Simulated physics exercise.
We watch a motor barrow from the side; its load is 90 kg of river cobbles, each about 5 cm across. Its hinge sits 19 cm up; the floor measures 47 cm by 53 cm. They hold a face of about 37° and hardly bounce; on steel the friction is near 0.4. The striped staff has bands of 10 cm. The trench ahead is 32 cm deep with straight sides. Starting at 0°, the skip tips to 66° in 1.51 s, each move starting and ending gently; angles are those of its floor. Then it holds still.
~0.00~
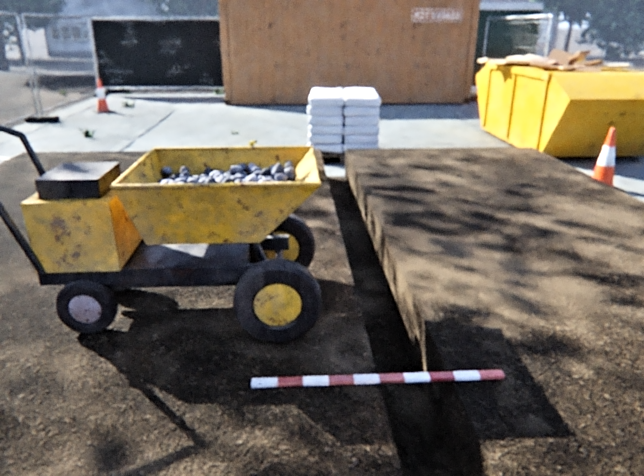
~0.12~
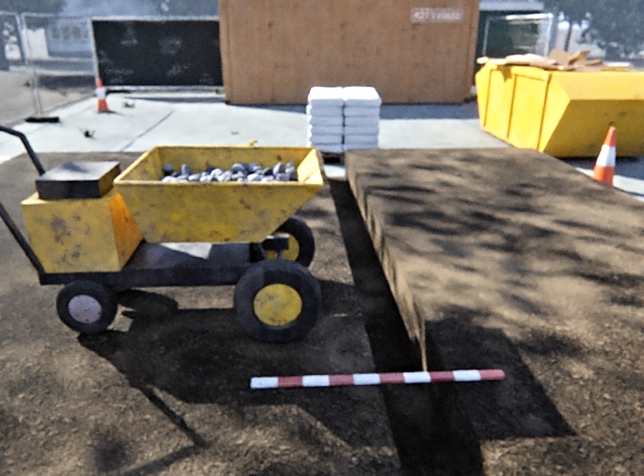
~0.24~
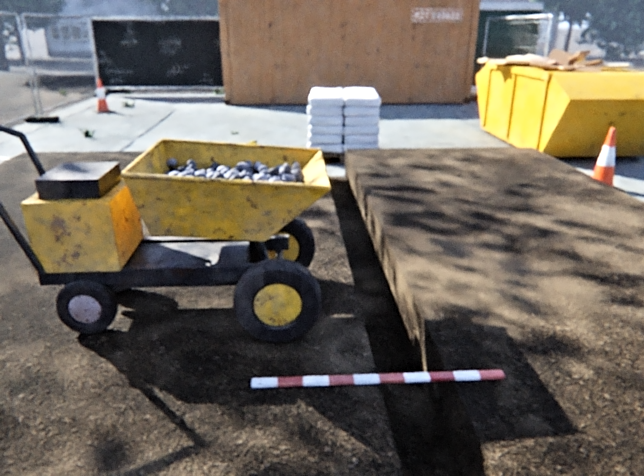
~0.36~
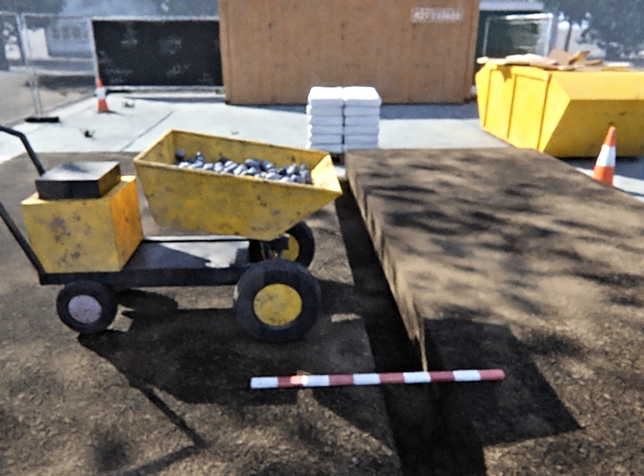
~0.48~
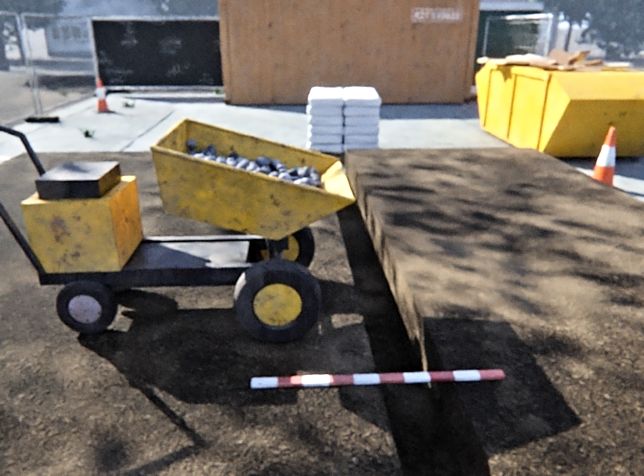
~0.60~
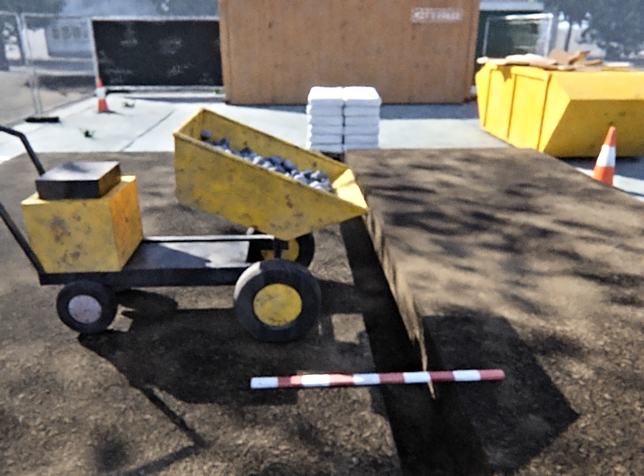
A yellow skip loaded with grey stones tilts steadily rightward on a stationary motor barrow.
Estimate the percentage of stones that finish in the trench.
Some 40 per cent of it.
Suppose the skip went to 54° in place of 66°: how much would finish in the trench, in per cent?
In that case some 40 per cent.
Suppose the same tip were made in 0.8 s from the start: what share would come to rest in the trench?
In that case some 25 per cent.
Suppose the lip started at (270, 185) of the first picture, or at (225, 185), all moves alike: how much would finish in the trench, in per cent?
First some 95, then 80 per cent.
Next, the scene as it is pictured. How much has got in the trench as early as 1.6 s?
Some 10 per cent.
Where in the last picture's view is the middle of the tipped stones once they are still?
Their middle is at about (434, 298).
After 1.1 s the floor is at 56°; 100 % in the skip; the foremost stones are at (388, 233).
After 1.6 s the floor is at 66°; 54 % in the skip, 11 % in the trench, 35 % past the trench; the foremost stones are at (493, 307).
After 2.0 s the floor is at 66°; 19 % in the skip, 22 % in the trench, 59 % past the trench; the foremost stones are at (553, 302).
After 3.9 s the floor is at 66°; 0 % in the skip, 40 % in the trench, 60 % past the trench; the foremost stones are at (597, 311).
